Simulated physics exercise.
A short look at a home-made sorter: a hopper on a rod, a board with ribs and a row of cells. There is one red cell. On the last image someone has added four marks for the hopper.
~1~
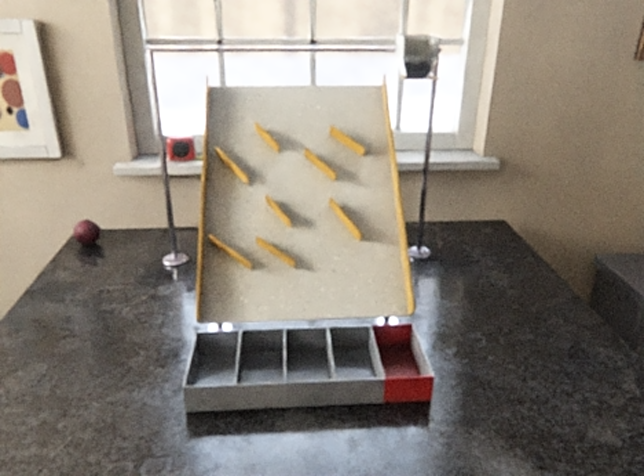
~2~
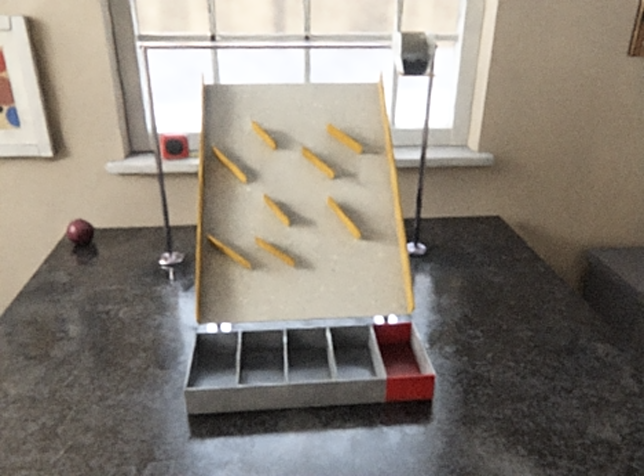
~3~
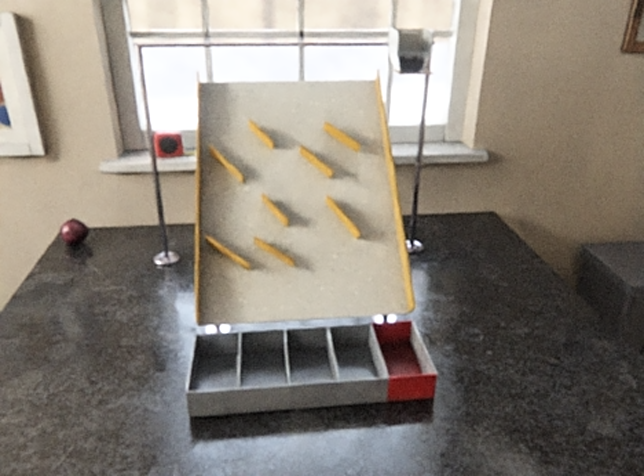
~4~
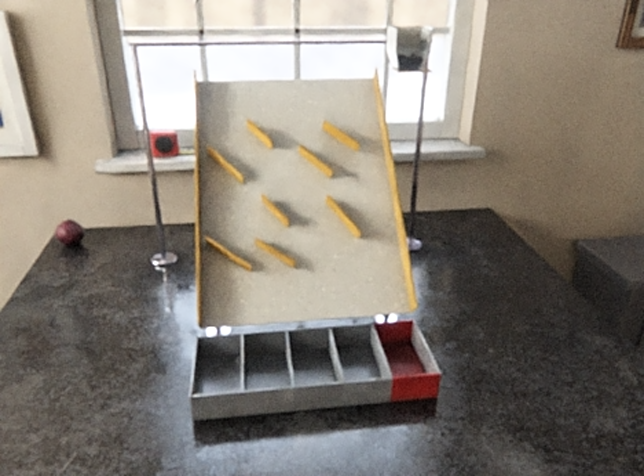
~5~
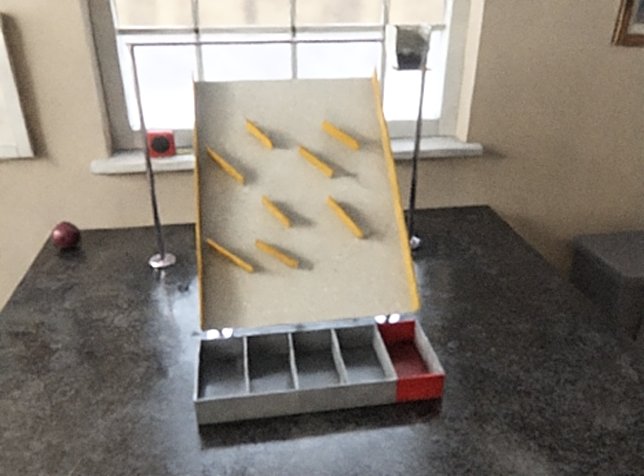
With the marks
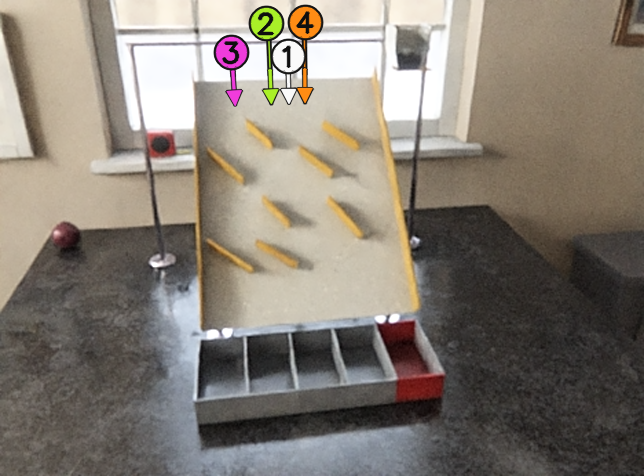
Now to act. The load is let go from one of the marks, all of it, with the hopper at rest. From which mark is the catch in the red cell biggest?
The answer is mark 4.
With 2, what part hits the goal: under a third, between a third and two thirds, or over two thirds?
Under a third.
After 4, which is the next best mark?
The answer is 1.
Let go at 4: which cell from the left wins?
The fifth.
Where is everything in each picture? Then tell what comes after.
In the first picture, hopper at (415, 69), black beans, door shut.
In the second picture, ribs (252, 121) to (275, 143), (328, 123) to (362, 147), (212, 146) to (245, 176).
In the third picture, ribs (301, 146) to (332, 171), (262, 194) to (288, 221), (327, 195) to (360, 233).
In the fourth picture, ribs (206, 237) to (250, 266), (255, 238) to (295, 262).
In the fifth picture, red cell at (420, 386), number 5 of 5 from the left.
On the marked copy, mark 1 meets the board at (288, 98); mark 2 meets the board at (271, 98); mark 3 meets the board at (234, 100); mark 4 meets the board at (305, 97).
With 1, about half in the red cell, about half in other cells, a stray few outside the box.
With 2, a small part in the red cell, most in other cells, a small part outside the box.
With 3, a stray few in the red cell, nearly all in other cells, a stray few outside the box.
With 4, most in the red cell, about a quarter in other cells, a stray few outside the box.
